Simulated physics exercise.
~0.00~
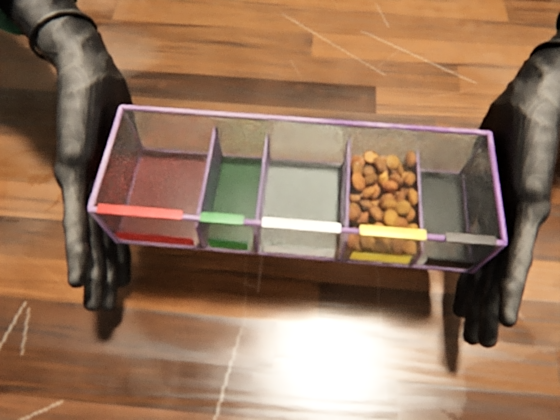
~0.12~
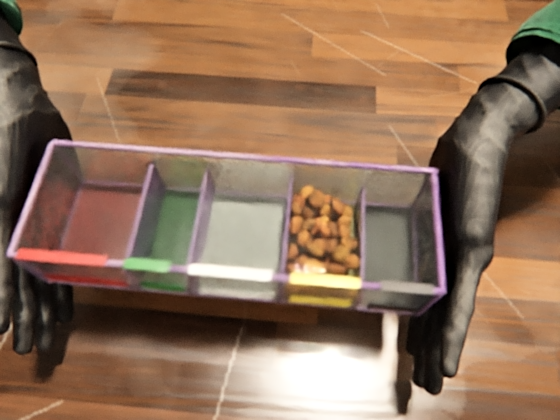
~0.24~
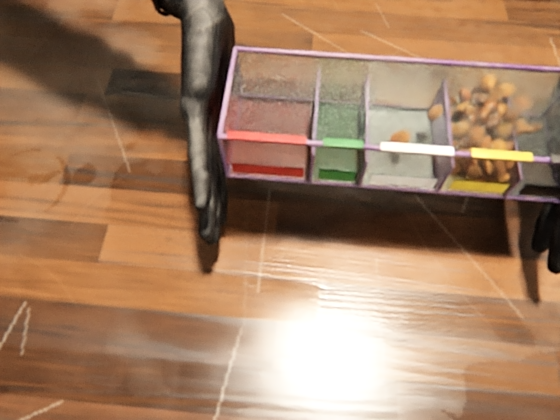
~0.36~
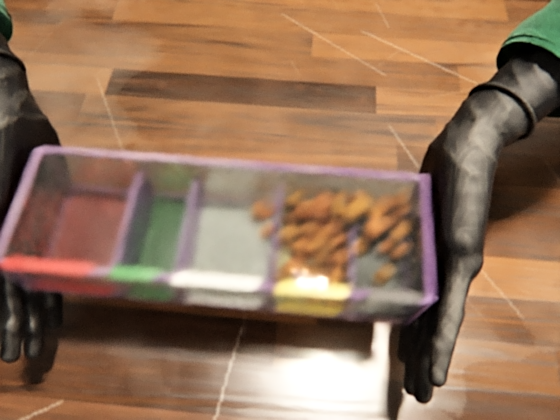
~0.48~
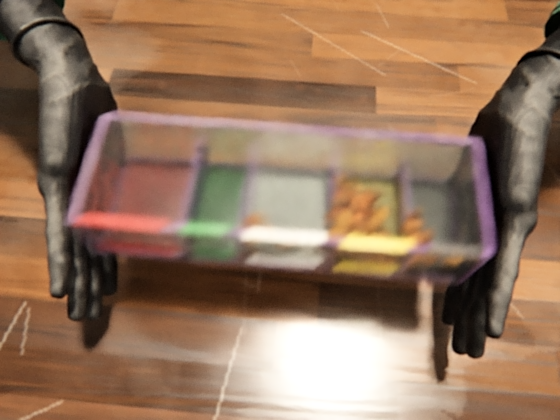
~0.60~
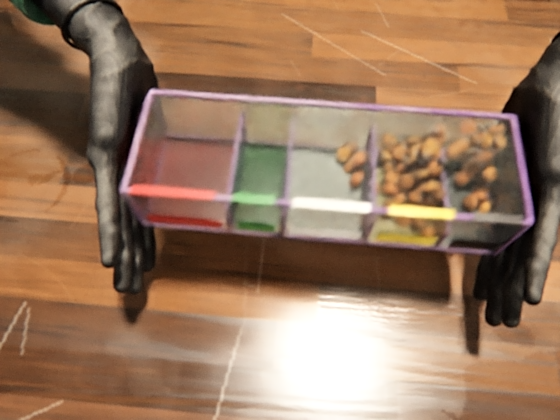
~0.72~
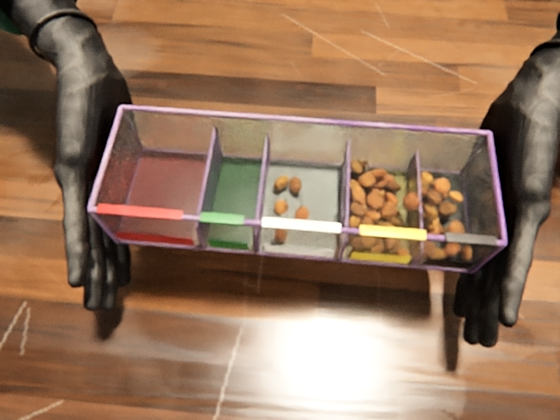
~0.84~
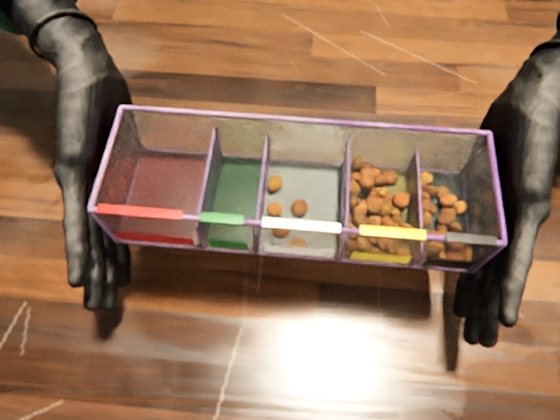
Dark hands shaking a clear divided box side to side, kibble spilling from the yellow section into black and a little into white.
